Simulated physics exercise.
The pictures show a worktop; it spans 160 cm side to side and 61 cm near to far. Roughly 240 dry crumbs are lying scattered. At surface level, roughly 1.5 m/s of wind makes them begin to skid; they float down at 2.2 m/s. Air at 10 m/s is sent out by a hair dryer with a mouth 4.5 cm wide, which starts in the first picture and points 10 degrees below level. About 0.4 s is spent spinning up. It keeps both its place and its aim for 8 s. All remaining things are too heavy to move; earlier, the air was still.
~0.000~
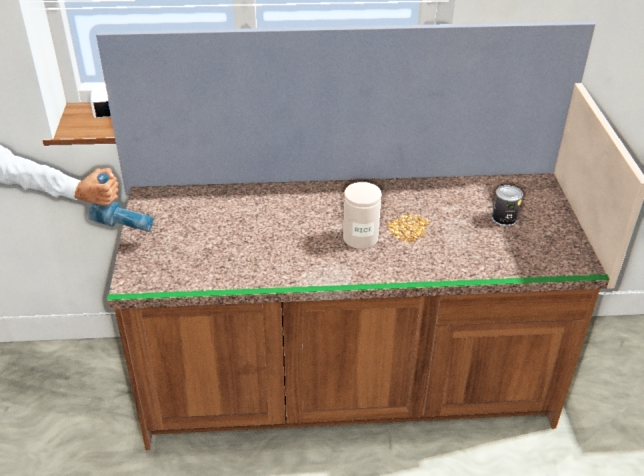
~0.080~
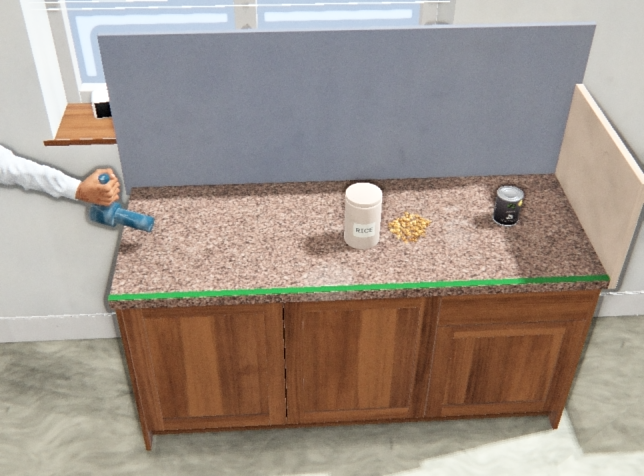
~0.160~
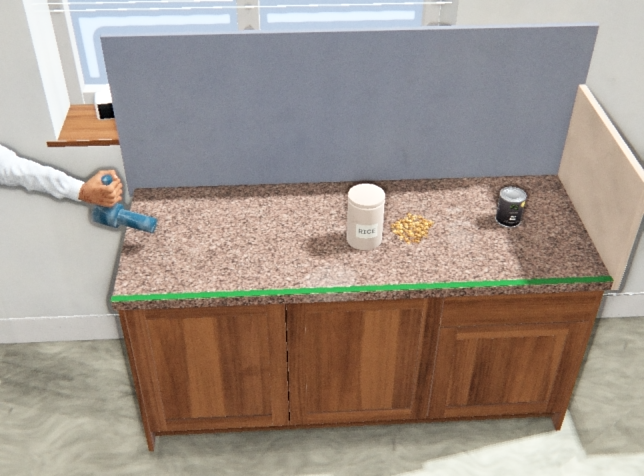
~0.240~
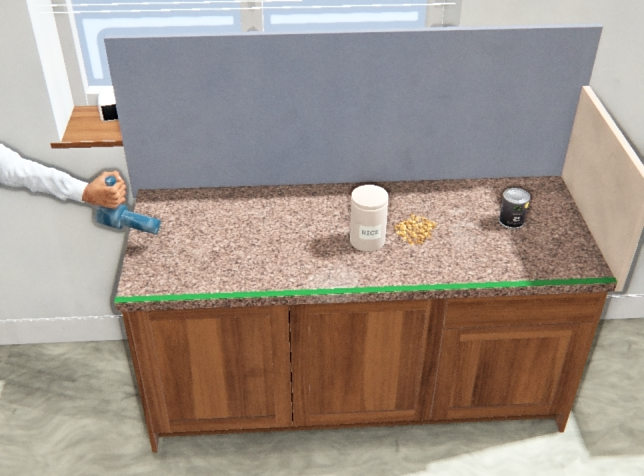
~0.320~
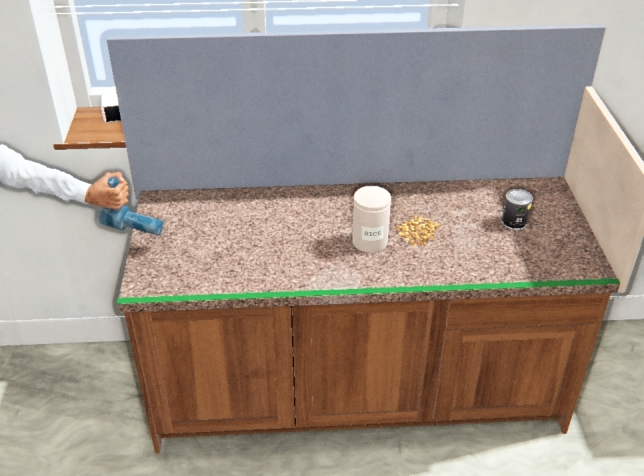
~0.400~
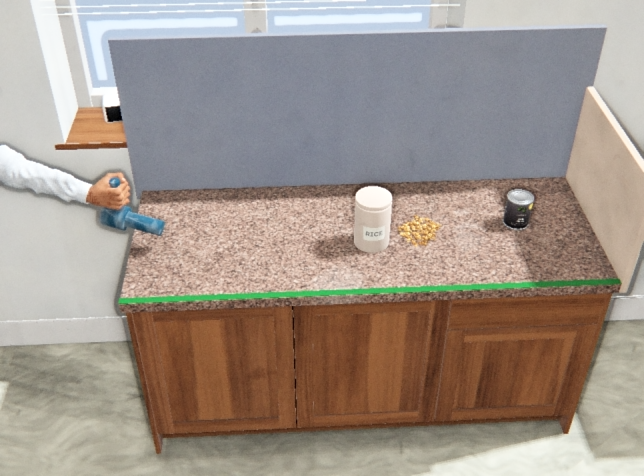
We see a hand at the left pointing a blue hair dryer across a speckled worktop with a pale jar, scattered yellowish crumbs and a dark tin; the view shifts very slightly, but nothing on the worktop visibly stirs.
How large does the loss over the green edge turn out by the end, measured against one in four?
Over a quarter never escapes that way.
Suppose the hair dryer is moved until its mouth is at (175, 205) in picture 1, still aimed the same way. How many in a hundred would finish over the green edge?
You'd be looking at something like 0 in a hundred.
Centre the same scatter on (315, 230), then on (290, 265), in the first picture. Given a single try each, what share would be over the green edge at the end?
Roughly 0 %, then 70 %.
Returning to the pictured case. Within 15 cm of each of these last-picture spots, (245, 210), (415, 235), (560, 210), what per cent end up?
I would say some 0 %, 100 % and 0 % respectively.
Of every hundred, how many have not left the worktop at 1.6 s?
About 100 % remain.
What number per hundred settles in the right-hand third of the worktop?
Roughly 4 in a hundred.
After 1.6 s the count stands so, 0 % are over the green edge; the middle of those still in play is near (418, 230).
After 2.6 s the count stands so, 0 % are over the green edge; the middle of those still in play is near (421, 230).
After 4.4 s the count stands so, 0 % are over the green edge; the middle of those still in play is near (421, 230).
After 8.0 s, at the end, 0 % are over the green edge; the middle of those still in play is near (421, 230).
